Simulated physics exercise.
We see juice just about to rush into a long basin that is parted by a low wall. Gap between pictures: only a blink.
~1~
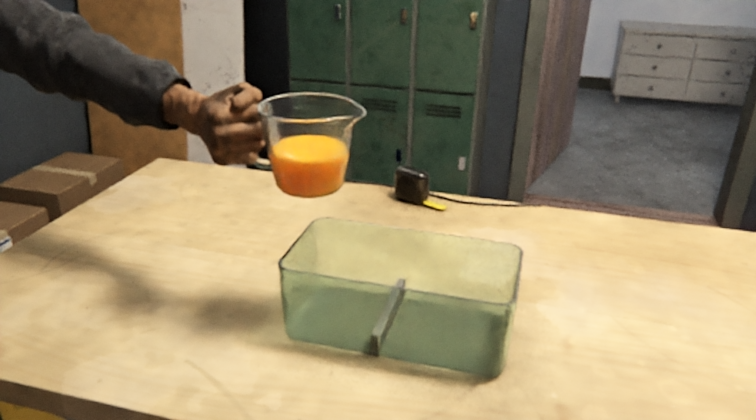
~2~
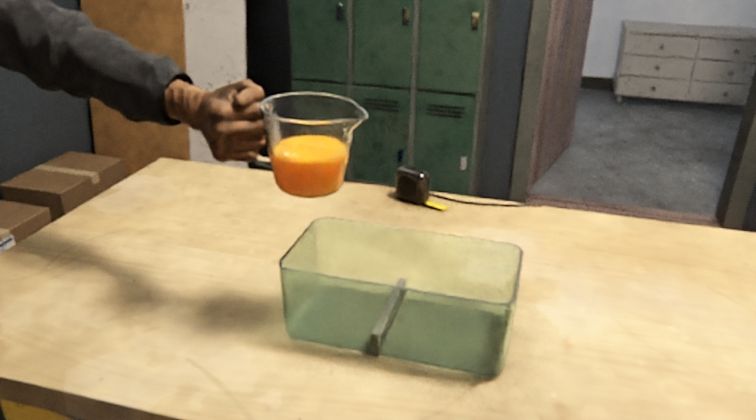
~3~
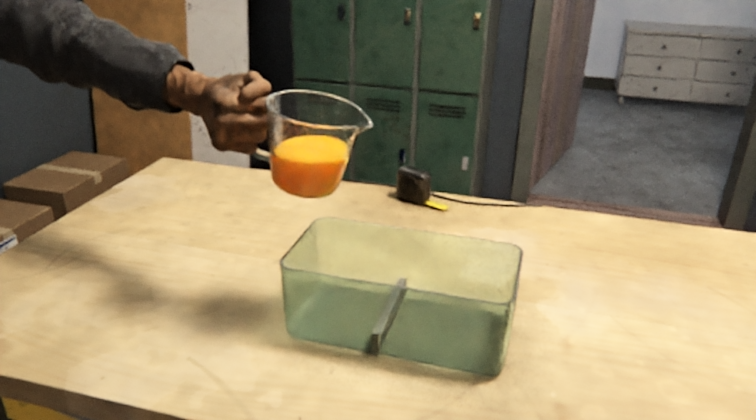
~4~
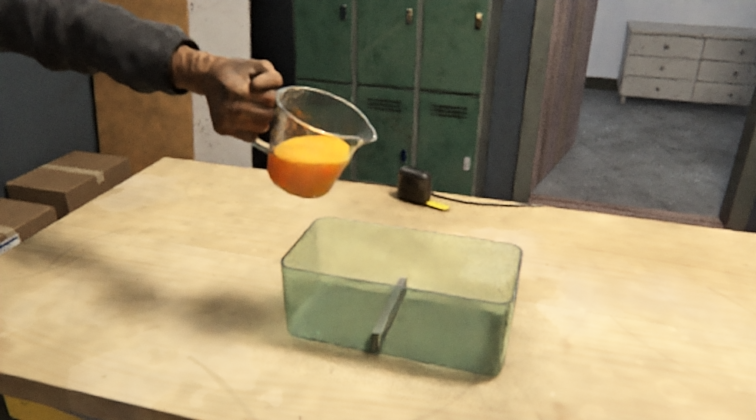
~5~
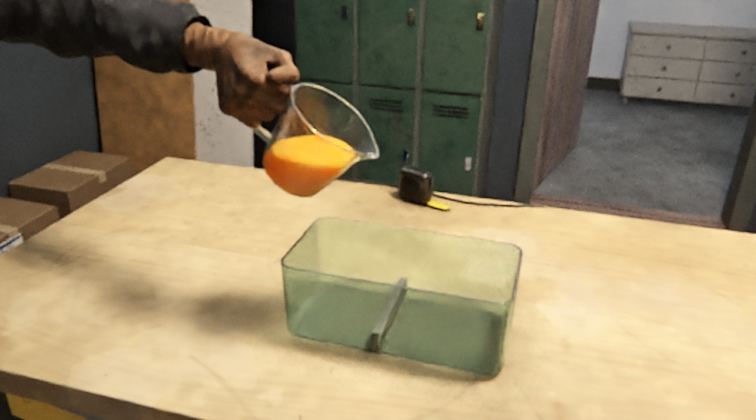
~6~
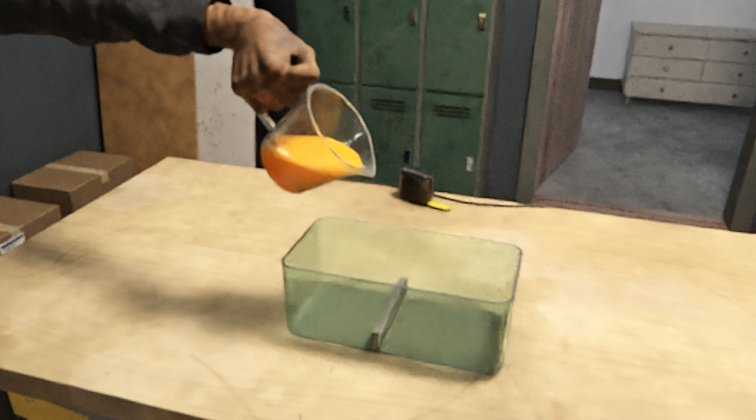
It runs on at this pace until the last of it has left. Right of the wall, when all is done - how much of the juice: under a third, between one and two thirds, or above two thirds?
When all is done, under a third is there.
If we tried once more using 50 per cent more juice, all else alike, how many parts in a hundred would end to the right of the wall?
Best guess: Around 40 %.
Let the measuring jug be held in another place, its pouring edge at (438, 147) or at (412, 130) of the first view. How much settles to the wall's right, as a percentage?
The first start yields 85 per cent, the second 90 per cent.
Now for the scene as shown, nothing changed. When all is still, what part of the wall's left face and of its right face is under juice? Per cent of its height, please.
I'd say close to 50 per cent on the left side and 10 on the right.
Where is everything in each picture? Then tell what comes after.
It leans 0°; its right rim is at (366, 113); the juice meets the walls at (275, 141) and (347, 150); the long basin's rim runs from (297, 241) to (520, 275); the wall's top is at (390, 305), in the first picture.
It leans 2°; its right rim is at (368, 116); the juice meets the walls at (276, 141) and (348, 150), in the second picture.
It leans 10°; its right rim is at (372, 125); the juice meets the walls at (277, 143) and (349, 150), in the third picture.
It leans 21°; its right rim is at (377, 139); the juice meets the walls at (277, 144) and (352, 152), in the fourth picture.
It leans 36°; its right rim is at (378, 157); the juice meets the walls at (273, 142) and (356, 155), in the fifth picture.
It leans 52°; its right rim is at (375, 175); the juice meets the walls at (268, 138) and (360, 161), in the sixth picture.
A moment on, the measuring jug is tipped right over and 31 per cent is still to pour, 31 is left of the wall and 2 right of it.
Next, the measuring jug is tipped right over and 1 per cent is still to pour, 86 is left of the wall and 7 right of it.
Then the measuring jug is tipped right over and 0 per cent is still to pour, 81 is left of the wall and 14 right of it.
Later the measuring jug is tipped right over and 0 per cent is still to pour, 80 is left of the wall and 16 right of it.
In the end 80 per cent lies left of the wall, 16 right of it and 4 outside.
